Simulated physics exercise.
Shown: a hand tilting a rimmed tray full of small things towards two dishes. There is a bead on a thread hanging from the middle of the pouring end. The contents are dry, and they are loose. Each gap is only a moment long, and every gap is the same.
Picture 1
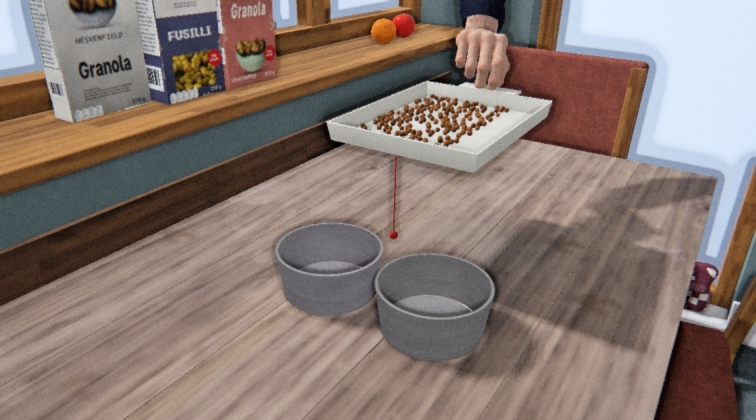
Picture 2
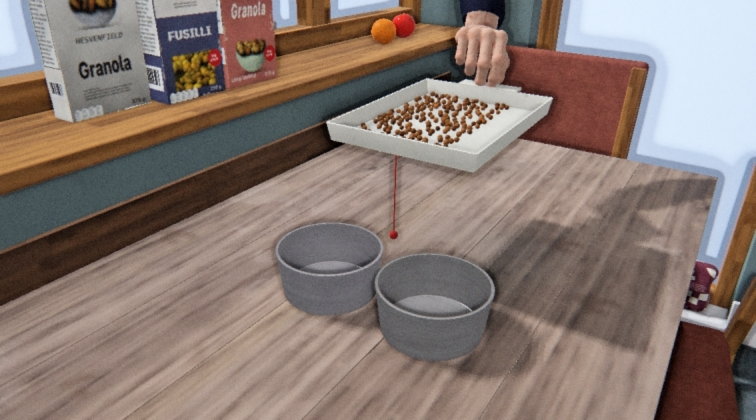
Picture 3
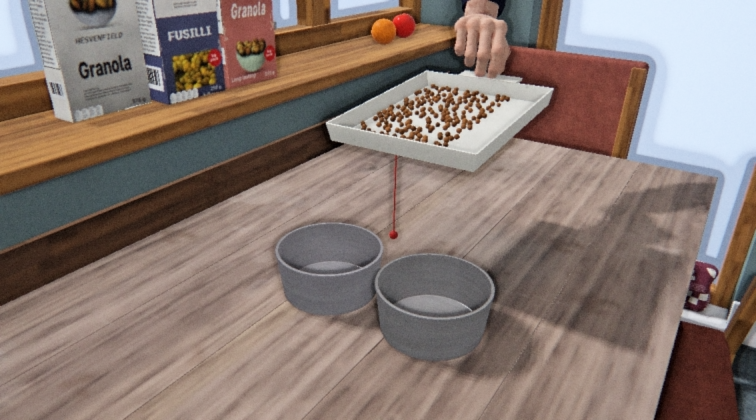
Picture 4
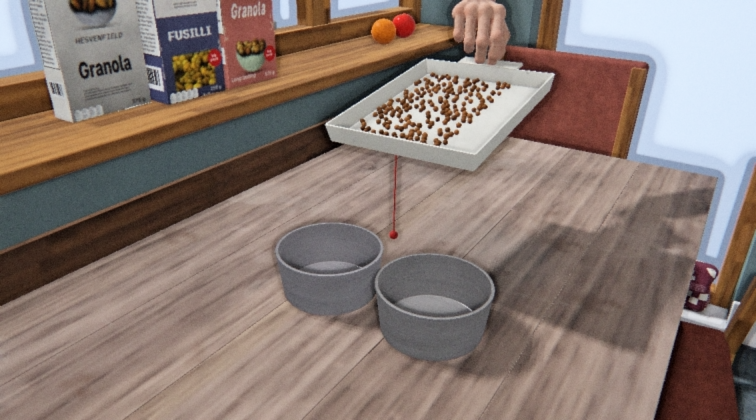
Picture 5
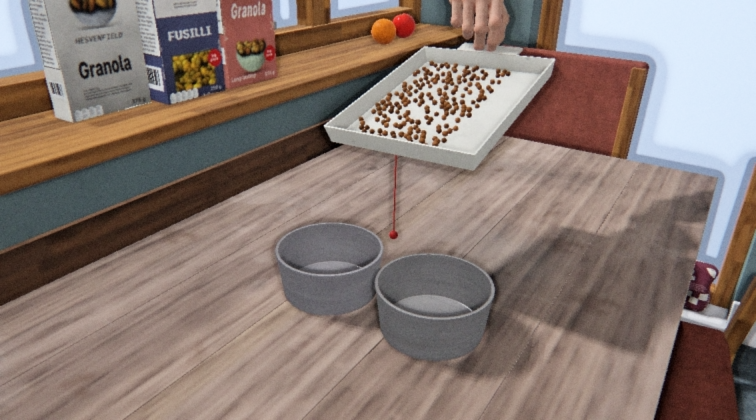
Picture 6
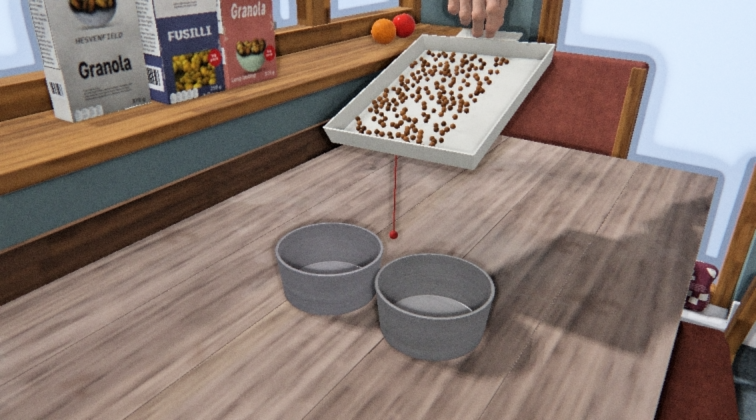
At a wooden table, a hand steadily tilts a tray of small brown balls above two grey dishes.
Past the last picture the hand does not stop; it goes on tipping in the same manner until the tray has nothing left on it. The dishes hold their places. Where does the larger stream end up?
It ends up in the left-hand dish.
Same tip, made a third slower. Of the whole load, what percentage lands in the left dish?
Estimate: Around 80%.
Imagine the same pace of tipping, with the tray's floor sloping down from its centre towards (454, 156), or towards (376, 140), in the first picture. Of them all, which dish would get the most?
The rightmost dish; the leftmost dish.
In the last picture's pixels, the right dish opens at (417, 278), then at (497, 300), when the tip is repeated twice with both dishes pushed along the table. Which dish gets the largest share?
Place 1 - the dish at left; place 2 - the dish at left.
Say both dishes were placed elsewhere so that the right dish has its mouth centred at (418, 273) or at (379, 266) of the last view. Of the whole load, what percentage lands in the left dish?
Close to 70 in a hundred, then close to 40 in a hundred.
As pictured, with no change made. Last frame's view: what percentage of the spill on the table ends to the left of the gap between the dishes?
Estimate: Roughly 80 %.
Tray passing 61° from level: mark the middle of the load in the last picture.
The load's middle is around (370, 136).
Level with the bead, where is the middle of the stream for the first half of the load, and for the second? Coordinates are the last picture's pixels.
(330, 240), then (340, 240).
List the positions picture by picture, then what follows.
Corners of the pouring end (331, 122) and (475, 152), level; middle of the load (436, 122), cereal balls; left dish (297, 288); right dish (405, 331); bead on its thread (394, 235), in the first frame.
Corners of the pouring end (331, 122) and (475, 152), level; middle of the load (436, 120), in the second frame.
Corners of the pouring end (330, 122) and (474, 152), tipped barely, level across its low end; middle of the load (436, 116), in the third frame.
Corners of the pouring end (330, 124) and (474, 152), tipped a little, level across its low end; middle of the load (436, 109), in the fourth frame.
Corners of the pouring end (329, 125) and (473, 152), tipped a little, level across its low end; middle of the load (435, 103), in the fifth frame.
Corners of the pouring end (328, 126) and (472, 152), tipped clearly, level across its low end; middle of the load (432, 98), roughly two thirds on the move; left dish (297, 288); right dish (405, 331), in the sixth frame.
Just after the last frame, tray tipped steeply; almost all on the tray; about a tenth in the air.
A moment on, tray tipped right over; the larger part on the tray; just a few in the right dish; about a tenth in the left dish; just a few outside both; just a few in the air.
Further on, tray tipped past a quarter turn; about a tenth in the right dish; the larger part in the left dish; about a tenth outside both.
When it is over, tray tipped past a quarter turn; about a tenth in the right dish; the larger part in the left dish; about a tenth outside both.
